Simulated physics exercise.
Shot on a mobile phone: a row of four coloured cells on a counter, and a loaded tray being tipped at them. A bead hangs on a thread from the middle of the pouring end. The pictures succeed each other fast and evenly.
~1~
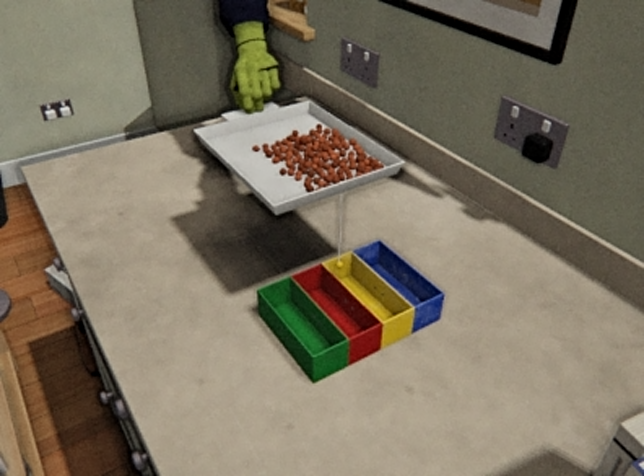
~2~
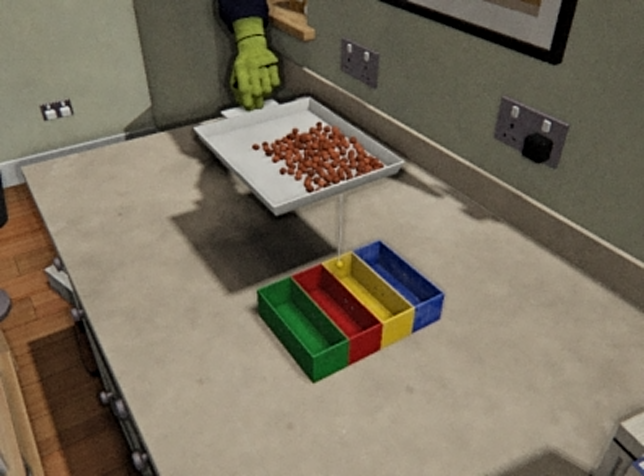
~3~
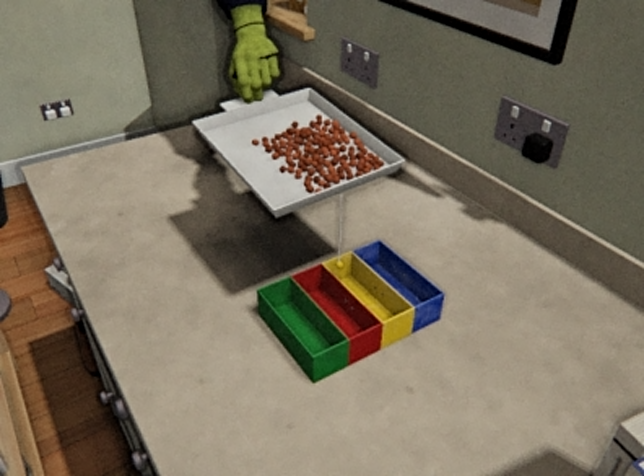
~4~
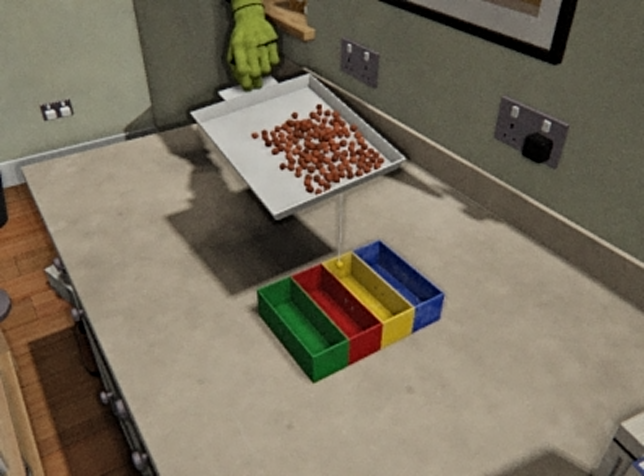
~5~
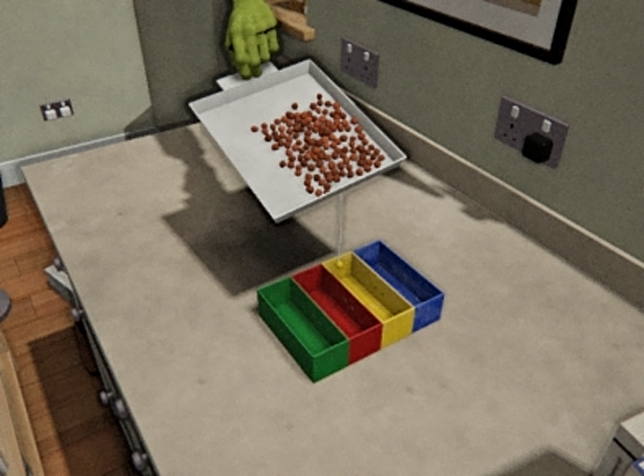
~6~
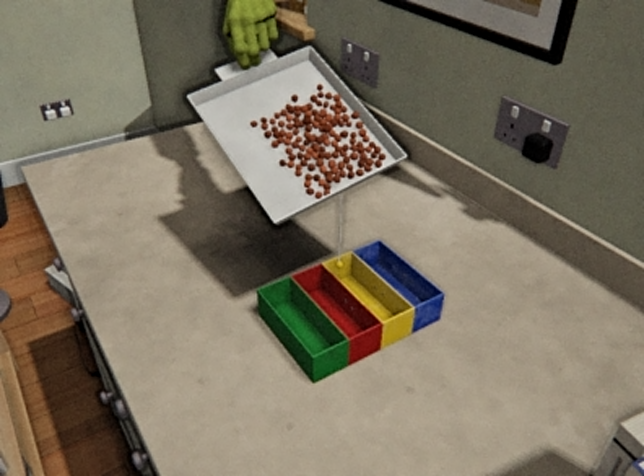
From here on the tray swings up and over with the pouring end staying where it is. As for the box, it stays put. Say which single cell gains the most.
The one that gains the most is the green cell.
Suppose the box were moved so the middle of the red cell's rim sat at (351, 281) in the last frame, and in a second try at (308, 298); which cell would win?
Green, then that red cell.
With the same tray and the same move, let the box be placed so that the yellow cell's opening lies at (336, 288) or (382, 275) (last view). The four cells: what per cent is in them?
Around 100 then around 50 per cent.
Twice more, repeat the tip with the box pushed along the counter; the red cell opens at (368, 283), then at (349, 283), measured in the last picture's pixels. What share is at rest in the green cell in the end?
20 and 40 %.
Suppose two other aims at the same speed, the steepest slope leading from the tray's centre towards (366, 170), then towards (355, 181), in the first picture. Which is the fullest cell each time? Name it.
First: The blue cell, second: That blue cell.
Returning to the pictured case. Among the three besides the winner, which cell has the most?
Second place goes to red.
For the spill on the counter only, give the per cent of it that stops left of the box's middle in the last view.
Roughly 100 in a hundred.
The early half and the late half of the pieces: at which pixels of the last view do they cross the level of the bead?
About (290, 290), and after that about (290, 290).
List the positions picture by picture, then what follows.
The first picture shows corners of the pouring end at (276, 202) and (397, 161), level; middle of the load at (324, 155), clay pellets; bead on its thread at (339, 265); green cell at (331, 359); red cell at (365, 342); yellow cell at (397, 326); blue cell at (428, 311).
The second picture shows corners of the pouring end at (276, 203) and (398, 161), level; middle of the load at (324, 154).
The third picture shows corners of the pouring end at (276, 205) and (398, 159), tipped barely, lowest at the left corner; middle of the load at (324, 151).
The fourth picture shows corners of the pouring end at (276, 209) and (399, 157), tipped a little, lowest at the left corner; middle of the load at (324, 145).
The fifth picture shows corners of the pouring end at (276, 213) and (399, 156), tipped clearly, lowest at the left corner; middle of the load at (324, 141).
The sixth picture shows corners of the pouring end at (277, 216) and (400, 155), tipped clearly, lowest at the left corner; middle of the load at (325, 137); green cell at (331, 359); red cell at (365, 342); yellow cell at (397, 326); blue cell at (428, 311).
Soon, tray tipped steeply; nearly all on the tray; a small part falling or outside the box.
A while on, tray tipped past a quarter turn; about a quarter on the tray; about a third in the green cell; a small part in the red cell; about a third falling or outside the box.
Towards the end, tray tipped past a quarter turn; about two thirds in the green cell; about a quarter in the red cell; a stray few in the yellow cell; a small part falling or outside the box.
Finally, tray tipped past a quarter turn; about two thirds in the green cell; about a quarter in the red cell; a stray few in the yellow cell; none in the blue cell; a small part outside the box.
